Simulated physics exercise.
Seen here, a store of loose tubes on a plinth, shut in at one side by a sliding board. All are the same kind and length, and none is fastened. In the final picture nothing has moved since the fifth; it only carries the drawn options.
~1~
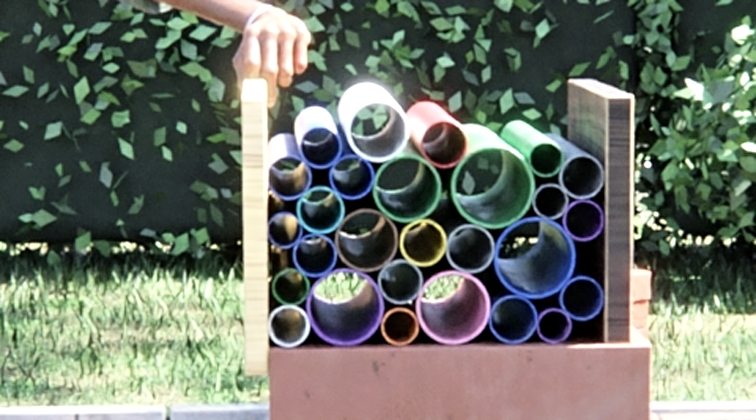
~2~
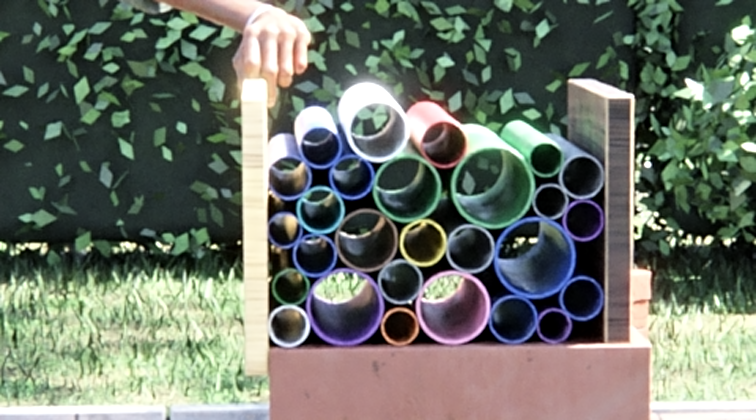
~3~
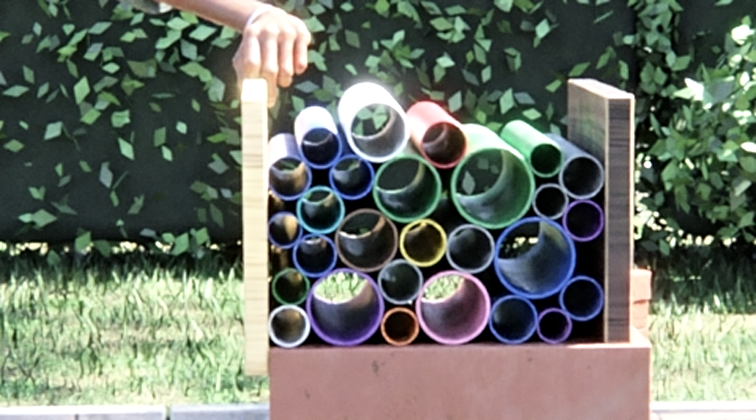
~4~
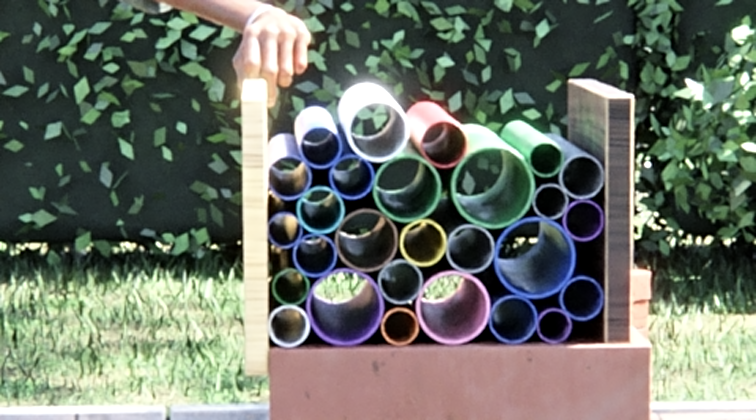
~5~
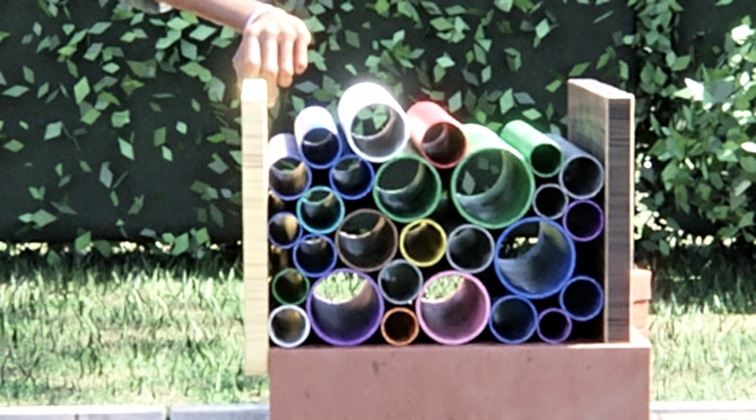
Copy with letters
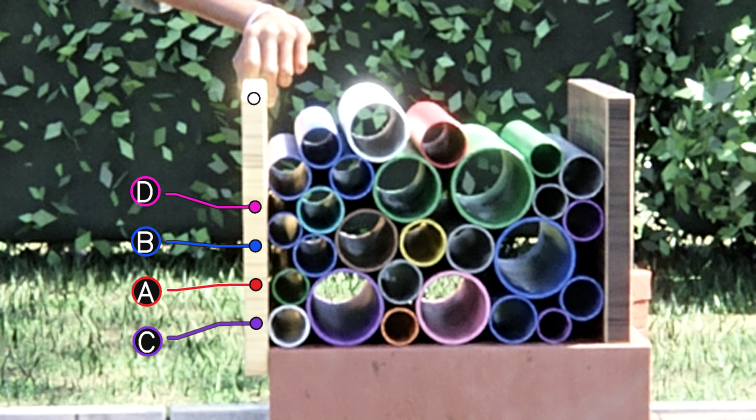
The clip opens on a stack of loose, open-ended tubes in many colours and widths, sitting on a reddish plinth between two upright boards. A hand rests on top of the left board. Nothing visibly moves from start to end, with the hand, boards and tubes all keeping their places.
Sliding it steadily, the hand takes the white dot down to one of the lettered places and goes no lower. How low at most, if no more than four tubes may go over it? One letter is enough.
The lowest mark that will do is B.
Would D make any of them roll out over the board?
No, at D.
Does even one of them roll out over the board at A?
Yes, at A.
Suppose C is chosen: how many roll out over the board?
At C the number is eight.
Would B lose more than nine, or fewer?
At B, fewer than nine.
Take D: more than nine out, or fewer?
At D, fewer than nine.
On the marked copy, A at (256, 284); B at (255, 246); C at (256, 323); D at (255, 207); the white dot at (254, 98).
Following B. Soon after the start, top of the board (267, 166).
Later, top of the board (267, 244).
In the end, top of the board (267, 245), two out over the board.
As for the rest, A more than four out over the board; C more than four out over the board; D none out over the board.
